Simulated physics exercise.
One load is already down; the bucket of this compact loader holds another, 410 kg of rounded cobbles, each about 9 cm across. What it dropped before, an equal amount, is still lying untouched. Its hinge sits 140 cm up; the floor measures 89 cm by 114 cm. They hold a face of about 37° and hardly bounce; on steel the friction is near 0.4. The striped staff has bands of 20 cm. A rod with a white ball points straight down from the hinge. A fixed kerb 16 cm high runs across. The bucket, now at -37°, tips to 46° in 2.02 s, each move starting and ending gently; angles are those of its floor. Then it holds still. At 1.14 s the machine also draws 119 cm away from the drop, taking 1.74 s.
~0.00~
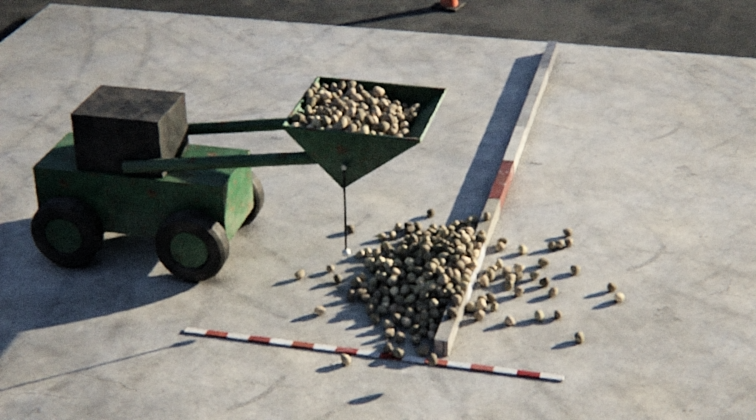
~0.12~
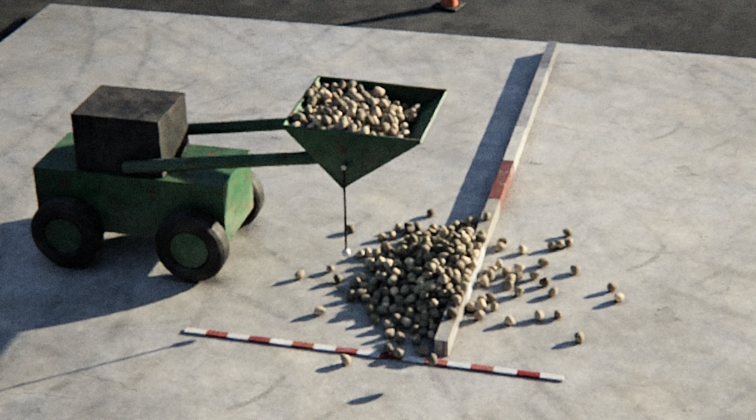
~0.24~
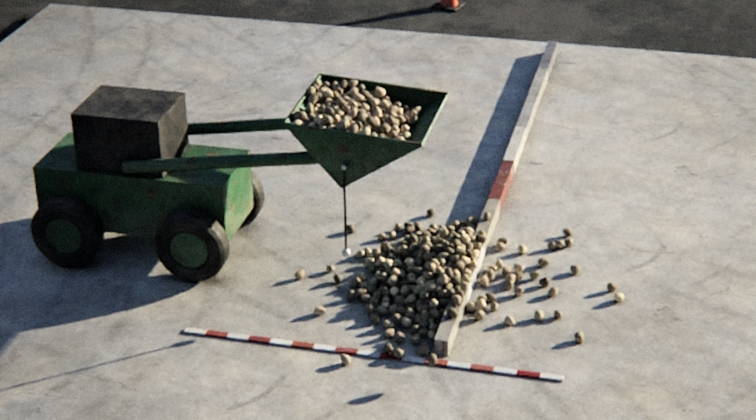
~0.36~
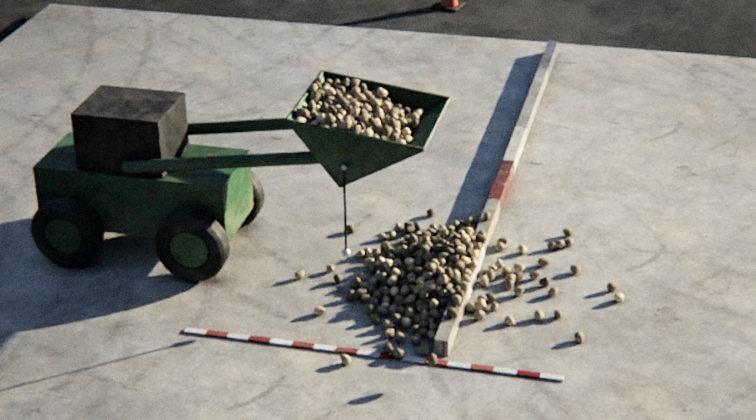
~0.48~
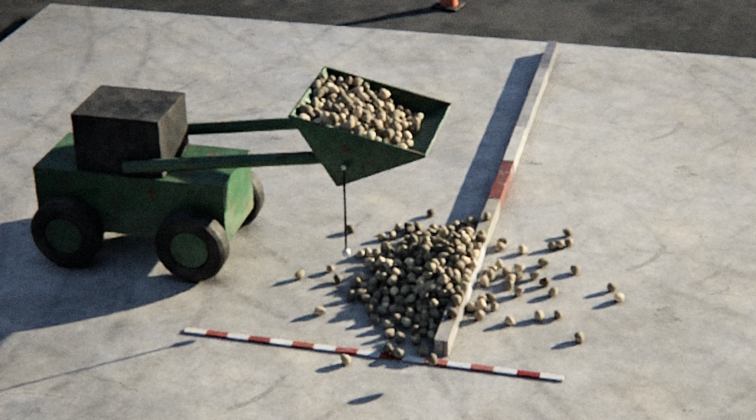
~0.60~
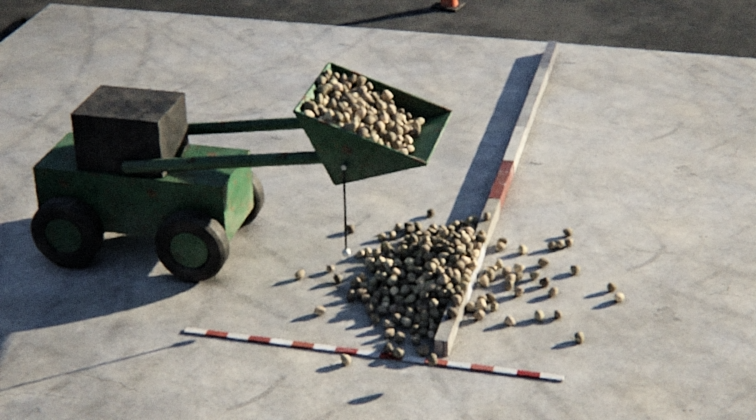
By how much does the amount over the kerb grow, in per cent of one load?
Roughly 8 per cent of a load more.
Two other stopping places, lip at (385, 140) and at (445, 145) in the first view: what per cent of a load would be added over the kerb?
First some 0, then 25 per cent.
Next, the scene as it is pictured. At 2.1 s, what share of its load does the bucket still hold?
Roughly 0 per cent is still inside.
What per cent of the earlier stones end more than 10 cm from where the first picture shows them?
Roughly 10 per cent of them.
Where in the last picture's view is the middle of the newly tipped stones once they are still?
Near (402, 261).
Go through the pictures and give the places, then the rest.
In the first frame, lip at (420, 141), floor tilted -37°, highest stones at (325, 94). The earlier load is highest near (450, 252), 30 cm above ground level, 92 % on this side of the kerb, 9 % over the kerb.
In the second frame, lip at (421, 142), floor tilted -36°, highest stones at (326, 94); the stones move at 0.1 m/s on average.
In the third frame, lip at (422, 145), floor tilted -34°, highest stones at (322, 92); the stones move at 0.1 m/s on average.
In the fourth frame, the bucket is at -30°, its lip at (424, 150); the top of the load is at (321, 89); the stones move at 0.2 m/s on average.
In the fifth frame, lip at (425, 157), floor tilted -25°, highest stones at (324, 86); the stones move at 0.2 m/s on average.
In the sixth frame, the bucket is at -19°, its lip at (427, 164); the top of the load is at (328, 83); the stones move at 0.2 m/s on average.
After 1.5 s the floor is at 33°; in per cent of one load, 75 in the bucket, 117 on this side of the kerb, 9 over the kerb; the foremost stones are at (579, 283).
After 2.1 s the floor is at 46°; in per cent of one load, 0 in the bucket, 187 on this side of the kerb, 14 over the kerb; the foremost stones are at (579, 283).
After 3.3 s the floor is at 46°; in per cent of one load, 0 in the bucket, 184 on this side of the kerb, 16 over the kerb; the foremost stones are at (580, 282).
After 6.1 s the floor is at 46°; in per cent of one load, 0 in the bucket, 184 on this side of the kerb, 16 over the kerb; the foremost stones are at (580, 282). Net gain over the kerb, 8.
